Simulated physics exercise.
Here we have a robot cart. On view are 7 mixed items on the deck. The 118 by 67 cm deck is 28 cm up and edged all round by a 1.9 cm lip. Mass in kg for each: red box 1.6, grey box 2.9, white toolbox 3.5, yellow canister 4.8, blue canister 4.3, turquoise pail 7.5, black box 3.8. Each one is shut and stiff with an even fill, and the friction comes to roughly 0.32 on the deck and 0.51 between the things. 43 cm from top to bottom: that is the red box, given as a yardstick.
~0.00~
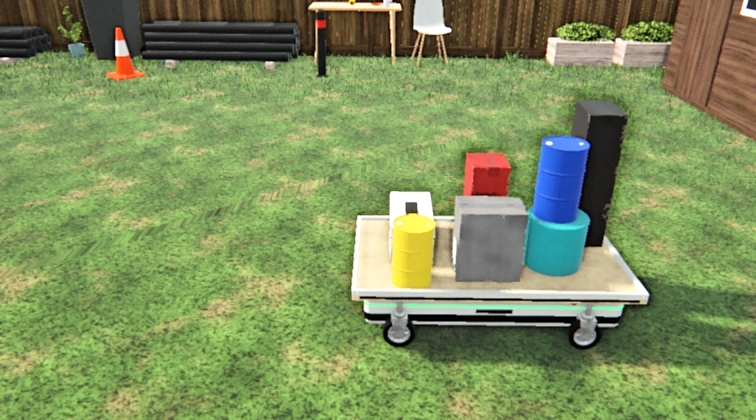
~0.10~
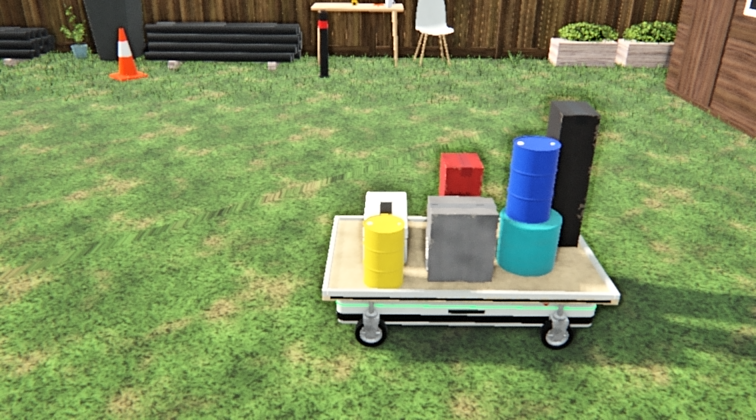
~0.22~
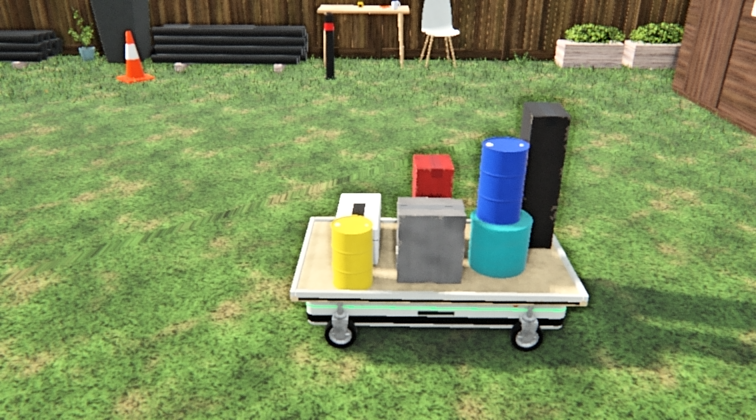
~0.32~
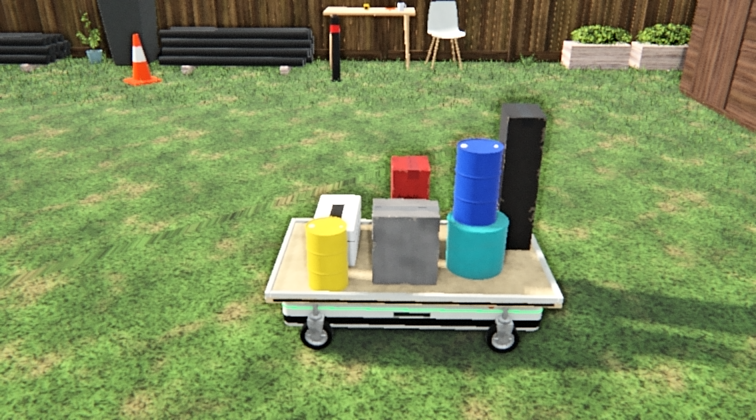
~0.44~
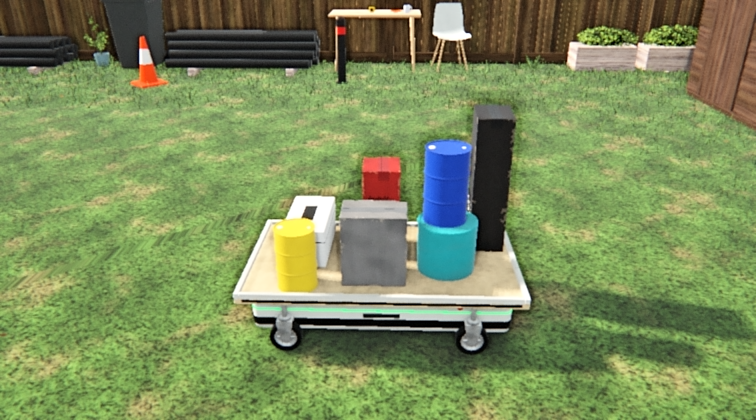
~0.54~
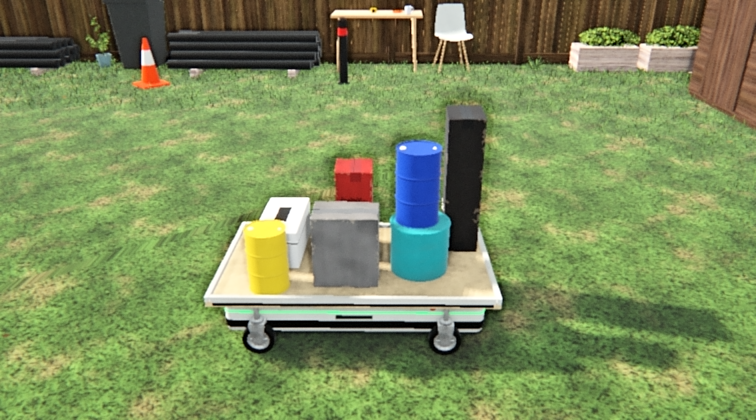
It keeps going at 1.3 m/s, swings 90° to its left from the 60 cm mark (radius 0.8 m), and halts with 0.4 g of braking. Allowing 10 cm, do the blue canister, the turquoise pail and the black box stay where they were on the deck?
Blue canister: Yes, it stays; turquoise pail: Yes, it stays; black box: No, it shifts.
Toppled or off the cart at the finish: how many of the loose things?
I count 1.
After 1.04 s, cart 135 cm along, turned 43°; yellow canister moved 11 cm; red box moved 7 cm; grey box moved 6 cm.
After 1.74 s, cart 225 cm along, turned 90°; red box moved 9 cm; yellow canister moved 8 cm; grey box moved 7 cm.
In the end (2.8 s), toppled on the deck, black box; not toppled but over 10 cm from the start, red box, grey box, white toolbox and yellow canister; the other 2 under 10 cm from the start. In the last view, blue canister near (141, 387).
